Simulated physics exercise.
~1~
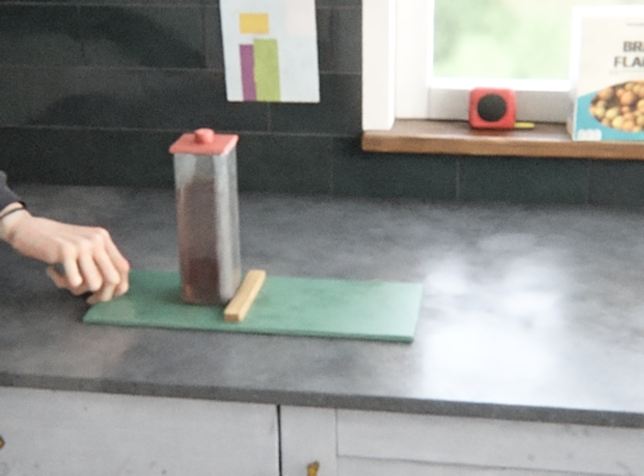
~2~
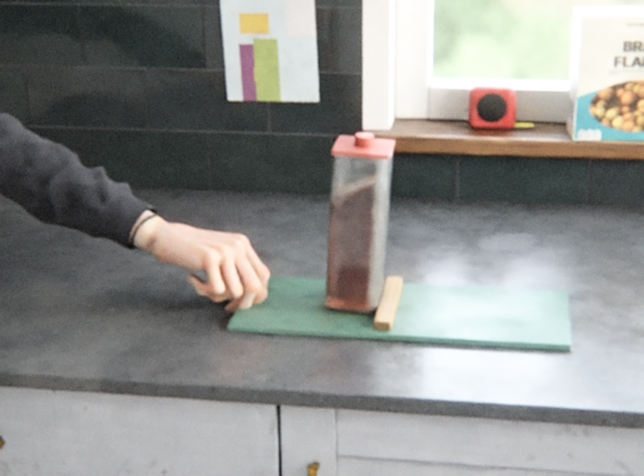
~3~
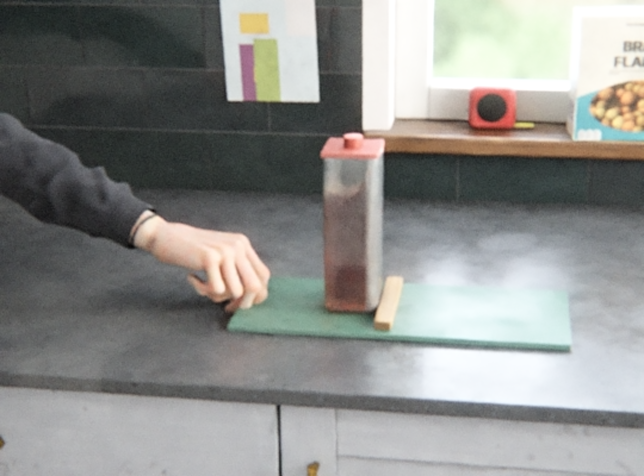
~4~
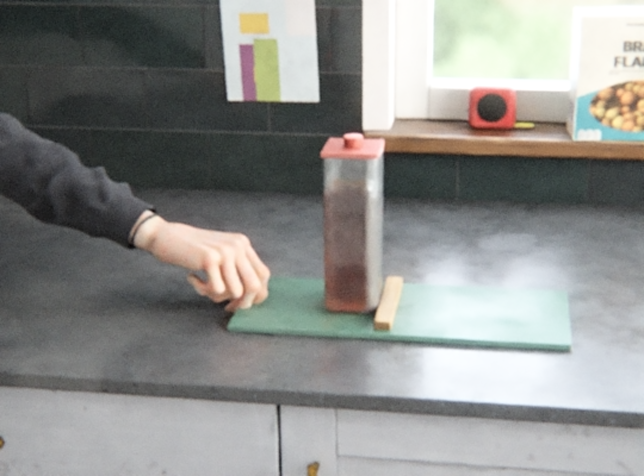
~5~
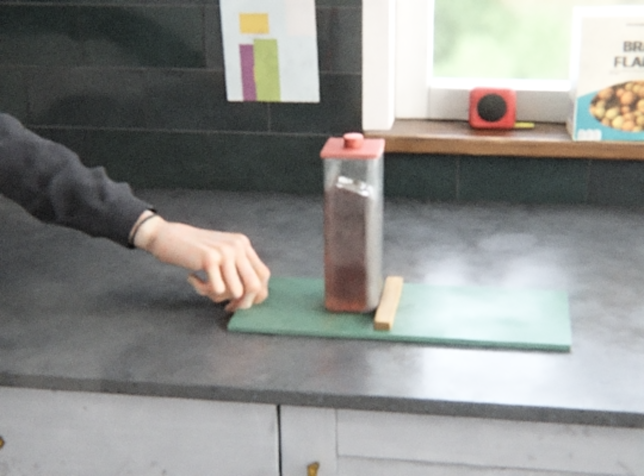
In the video, a hand slides a green board rightward along a counter, carrying a tall, clear, red-capped container of dark liquid beside a wooden strip. The board stops, the container tips slightly and settles back, and it remains upright while the liquid inside shifts.
